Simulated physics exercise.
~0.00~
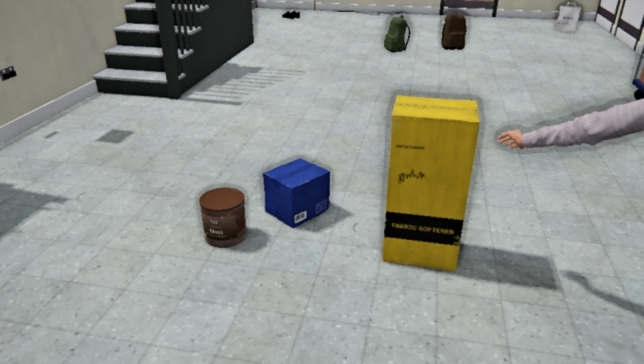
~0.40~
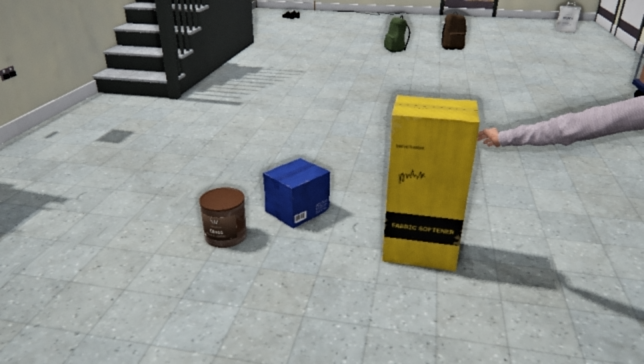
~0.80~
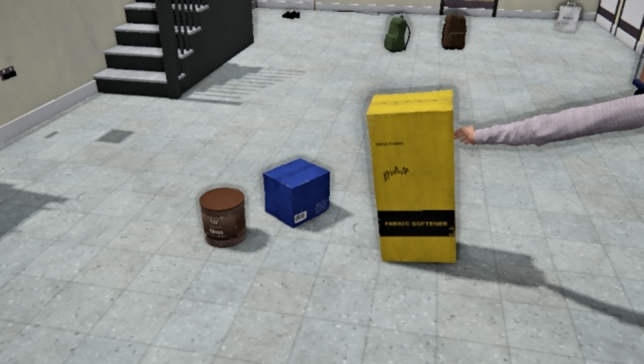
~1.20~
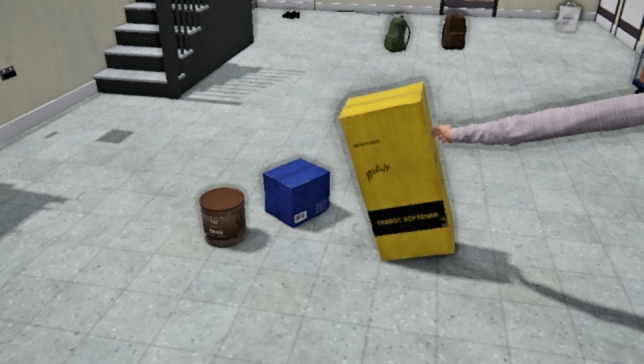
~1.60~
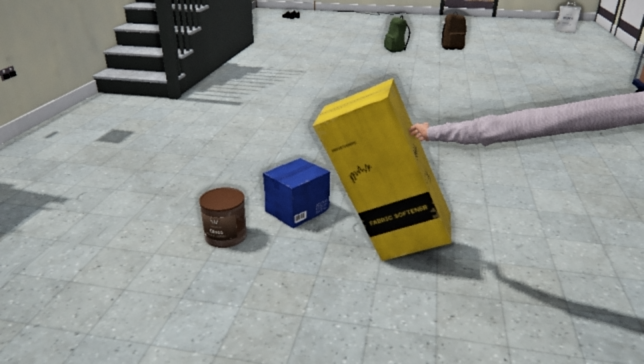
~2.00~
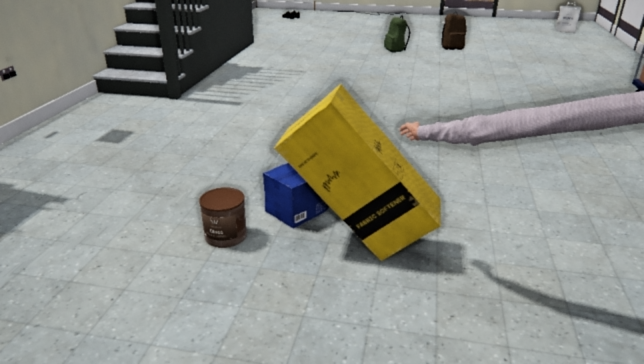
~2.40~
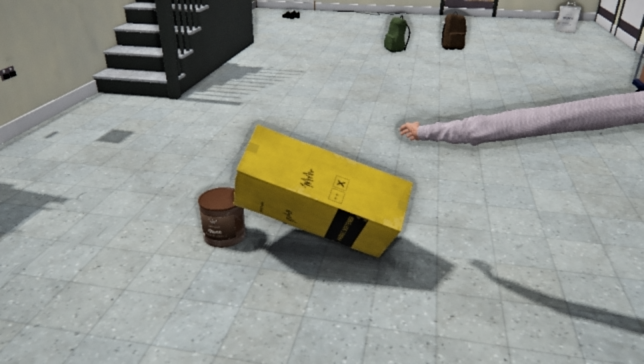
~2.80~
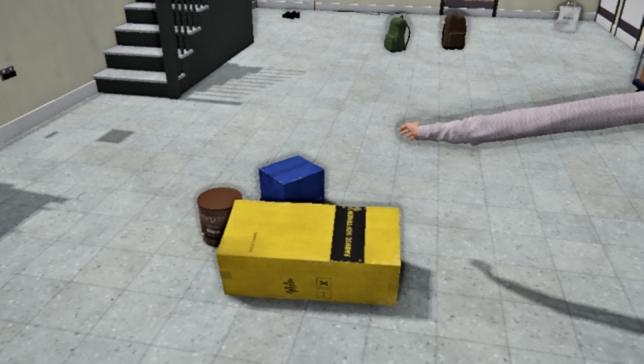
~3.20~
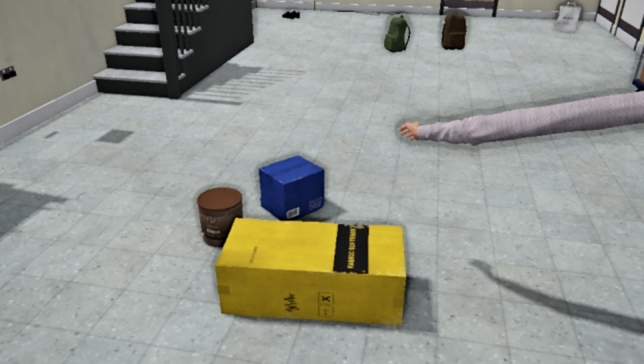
We see an outstretched hand push the upper part of a tall yellow box, which tilts left and topples against a blue box, then drops onto its side on the tiled floor in front of the blue box and a brown pail, which both remain upright.
